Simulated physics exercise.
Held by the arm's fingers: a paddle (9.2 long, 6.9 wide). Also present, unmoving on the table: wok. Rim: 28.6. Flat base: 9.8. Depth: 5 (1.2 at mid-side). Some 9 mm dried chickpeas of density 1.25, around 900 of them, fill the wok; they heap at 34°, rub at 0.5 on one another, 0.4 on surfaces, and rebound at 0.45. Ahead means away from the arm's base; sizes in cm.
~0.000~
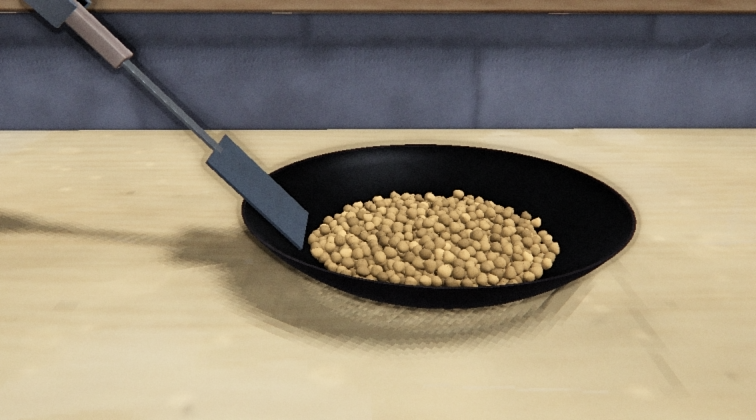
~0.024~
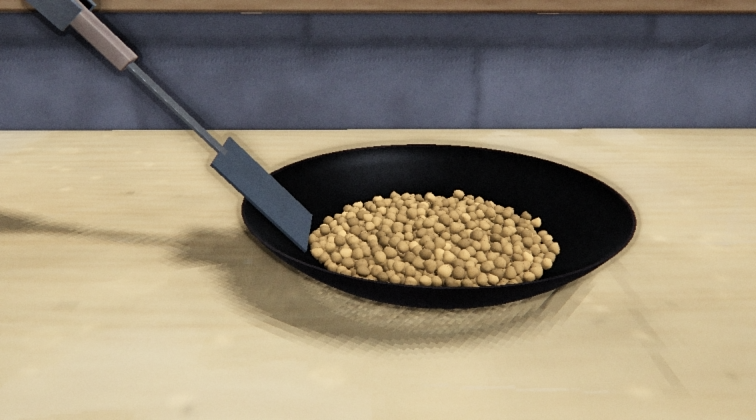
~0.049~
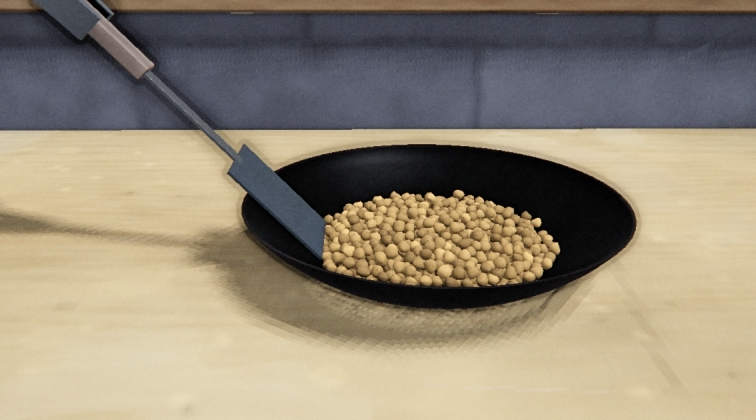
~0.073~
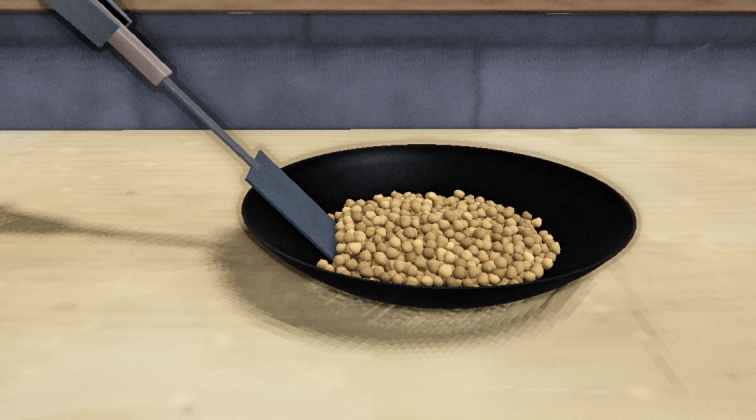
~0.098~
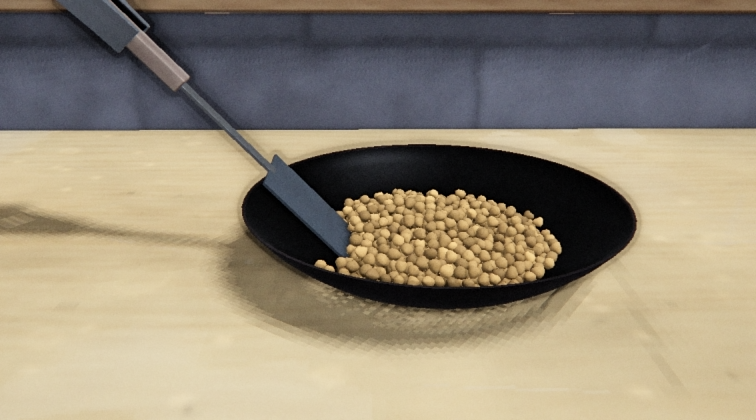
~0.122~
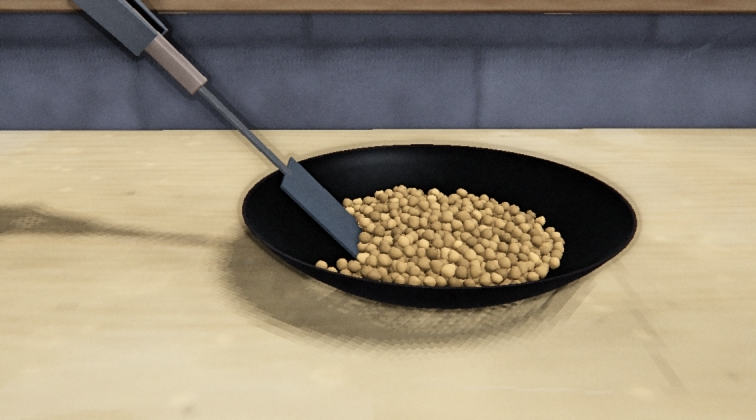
A dark flat paddle slides right into the wok, pushing the heaped beige balls slightly.
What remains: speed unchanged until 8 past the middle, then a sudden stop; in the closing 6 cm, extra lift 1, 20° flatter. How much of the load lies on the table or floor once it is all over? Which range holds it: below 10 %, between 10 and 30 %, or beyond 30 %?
The range below 10 %.
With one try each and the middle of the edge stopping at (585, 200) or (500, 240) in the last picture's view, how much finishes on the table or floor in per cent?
Close to 15 and close to 0 per cent, respectively.
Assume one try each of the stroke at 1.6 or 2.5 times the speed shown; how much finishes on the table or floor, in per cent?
The two tries give roughly 5 and 15 in a hundred.
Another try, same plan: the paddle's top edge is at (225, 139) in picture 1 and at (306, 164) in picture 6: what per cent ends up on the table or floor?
It comes to something like 0 %, give or take.
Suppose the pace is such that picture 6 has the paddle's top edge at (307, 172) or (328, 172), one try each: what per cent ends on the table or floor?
That comes to some 5 and some 5 percent, in that order.
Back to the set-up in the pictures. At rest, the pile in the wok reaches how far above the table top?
It reaches about 6.0 cm.
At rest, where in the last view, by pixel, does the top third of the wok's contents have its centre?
At about (558, 212).
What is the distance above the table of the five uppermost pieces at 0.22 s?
4 cm.
After 0.22 s, sloping 47°, highest piece 4 above the table; 900 in the wok.
After 0.32 s, sloping 38°, highest piece 5 above the table; 900 in the wok.
After 0.57 s, sloping 27°, highest piece 6 above the table; 893 in the wok, 6 on the table or floor, 1 on the blade or in flight.
After 1.62 s, sloping 27°, highest piece 6 above the table; 892 in the wok, 8 on the table or floor.
In the end, 892 in the wok, 8 on the table or floor. That is 1 % on the table or floor.
